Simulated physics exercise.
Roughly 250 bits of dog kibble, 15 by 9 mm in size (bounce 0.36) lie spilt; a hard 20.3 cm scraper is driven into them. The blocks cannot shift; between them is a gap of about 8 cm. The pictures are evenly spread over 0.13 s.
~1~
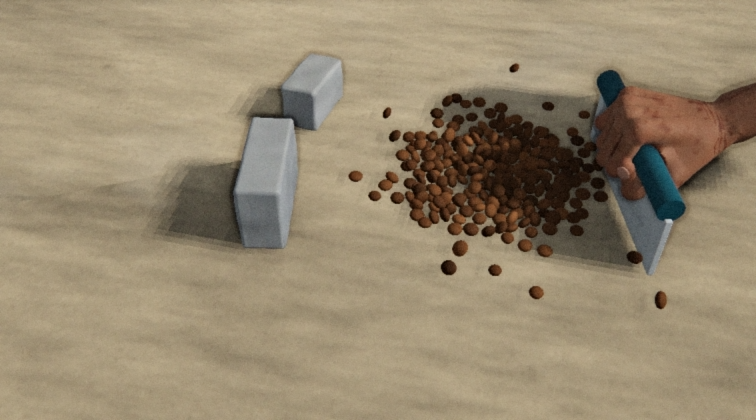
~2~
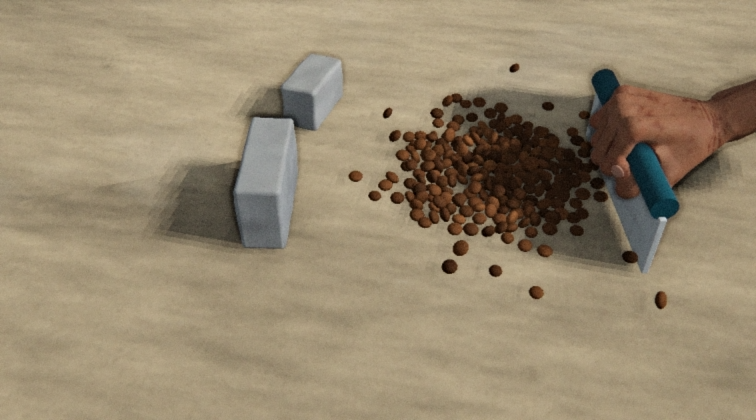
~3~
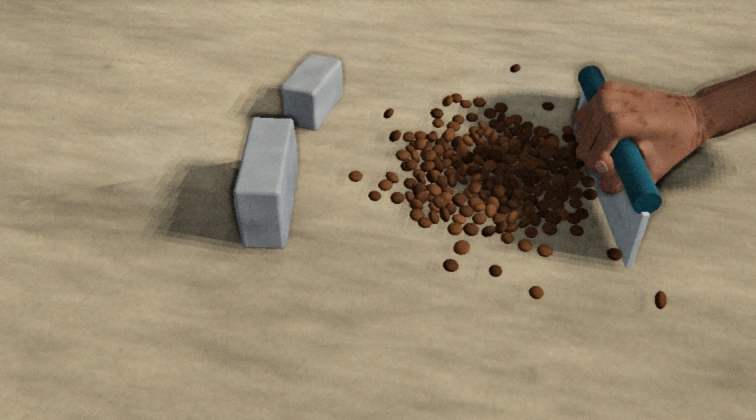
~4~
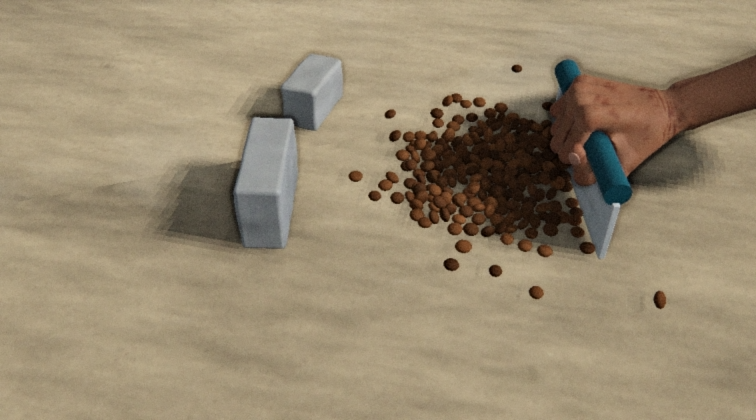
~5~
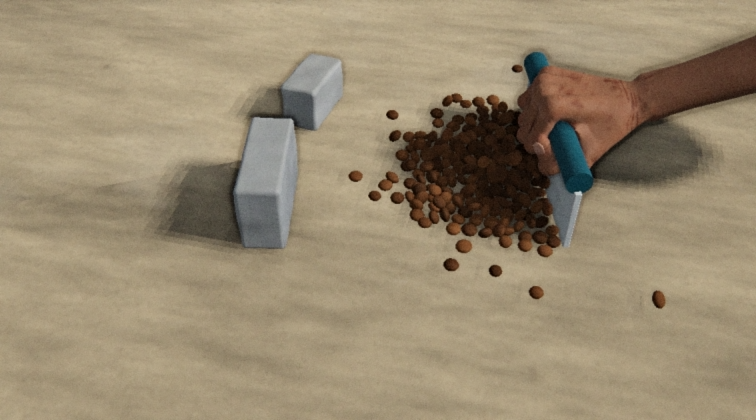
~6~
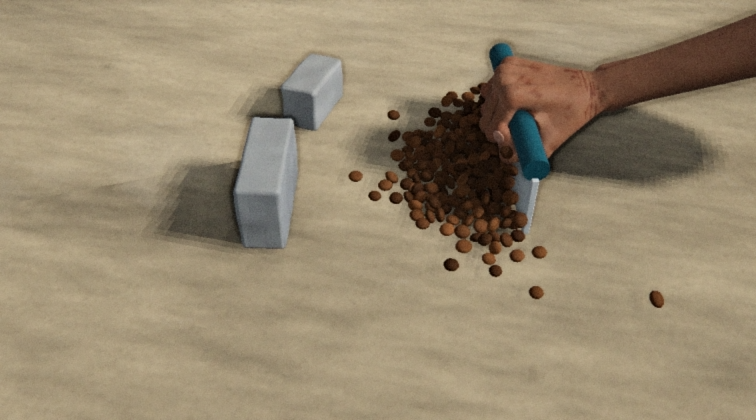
To begin with, a hand holds a blue-handled scraper at the right edge of a loose spread of small brown pieces, with two gray blocks standing to the left. The hand then pushes the scraper leftward into the pieces, crowding them into a narrower, denser heap, while the blocks stay still.
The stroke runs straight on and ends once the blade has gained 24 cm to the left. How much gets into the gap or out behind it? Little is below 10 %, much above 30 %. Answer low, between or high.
In or through the gap: Between.
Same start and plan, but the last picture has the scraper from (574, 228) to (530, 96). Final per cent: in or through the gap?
Through 10.
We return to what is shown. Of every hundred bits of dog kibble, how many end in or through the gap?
About 15 per cent.
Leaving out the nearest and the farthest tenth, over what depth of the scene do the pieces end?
Some 24 cm.
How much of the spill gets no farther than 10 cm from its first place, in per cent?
About 15 per cent.
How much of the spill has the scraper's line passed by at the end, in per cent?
Roughly 10 per cent.
Then, 0.12 s after the last picture, scraper 25 cm from its start, spill 26 cm wide; round the far block 10 %, held up before the blocks 90 %.
Then, 0.24 s after the last picture, scraper 25 cm from its start, spill 31 cm wide; in or through the gap 15 %, round the near block 5 %, round the far block 10 %, held up before the blocks 70 %.
Then, 0.34 s after the last picture, scraper 25 cm from its start, spill 33 cm wide; in or through the gap 15 %, round the near block 5 %, round the far block 10 %, held up before the blocks 70 %.
In the end, in or through the gap 15 %, round the near block 5 %, round the far block 10 %, held up before the blocks 70 %.
